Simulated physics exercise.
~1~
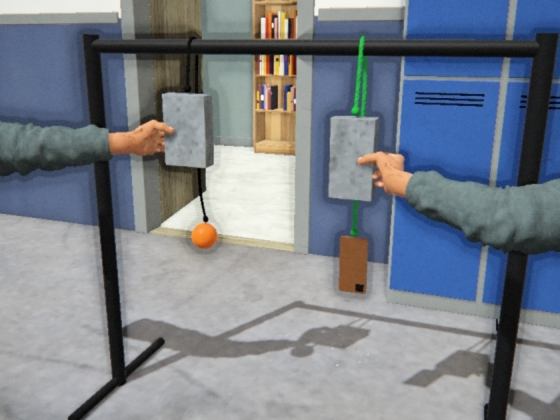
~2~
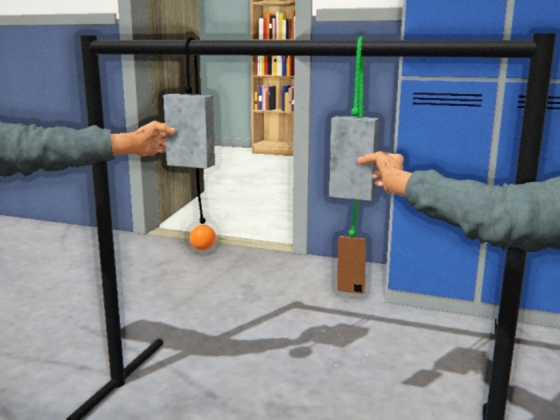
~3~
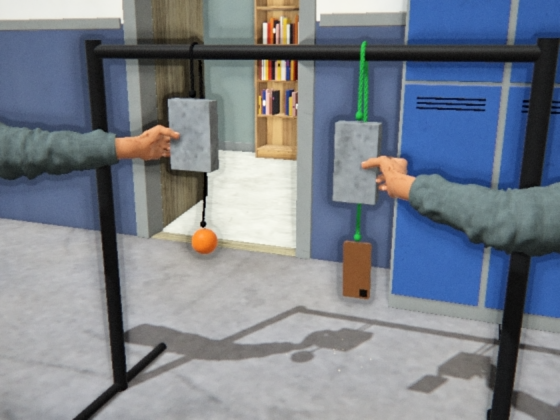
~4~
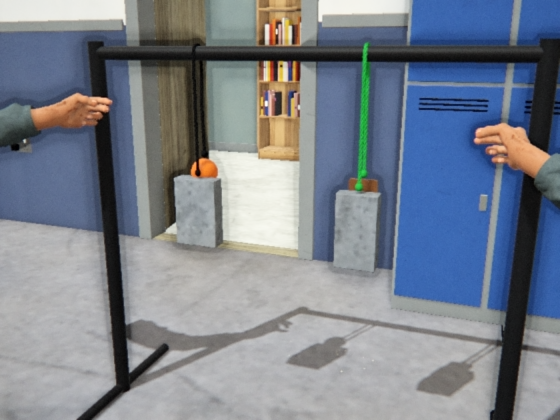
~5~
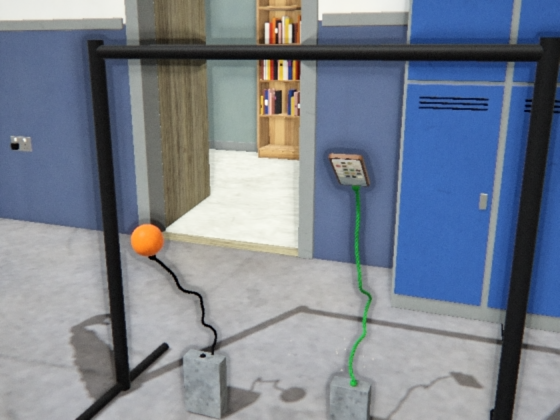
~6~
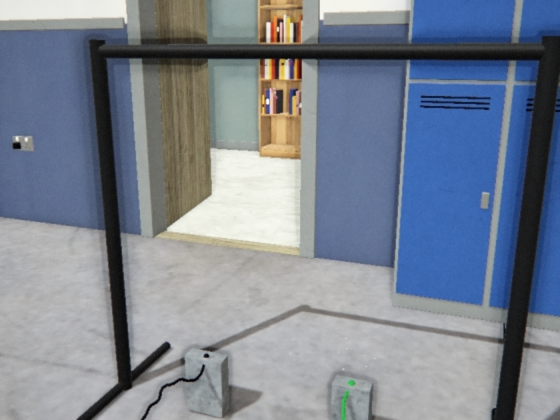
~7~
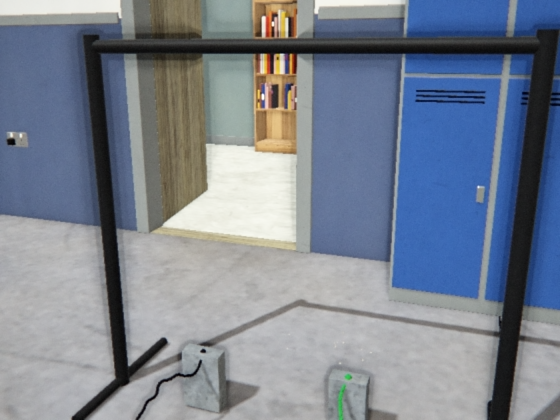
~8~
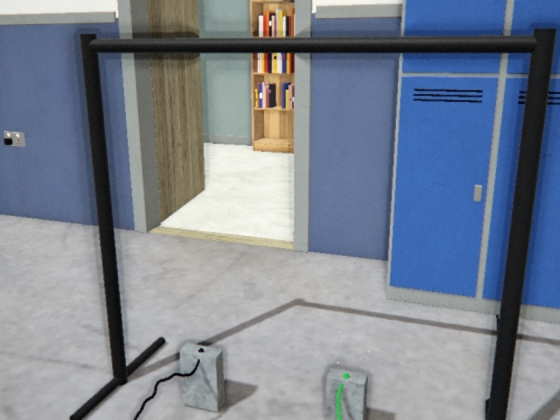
Two grey blocks dropping from a black rail once hands let go, whipping an orange ball and brown slab over, landing on the floor.
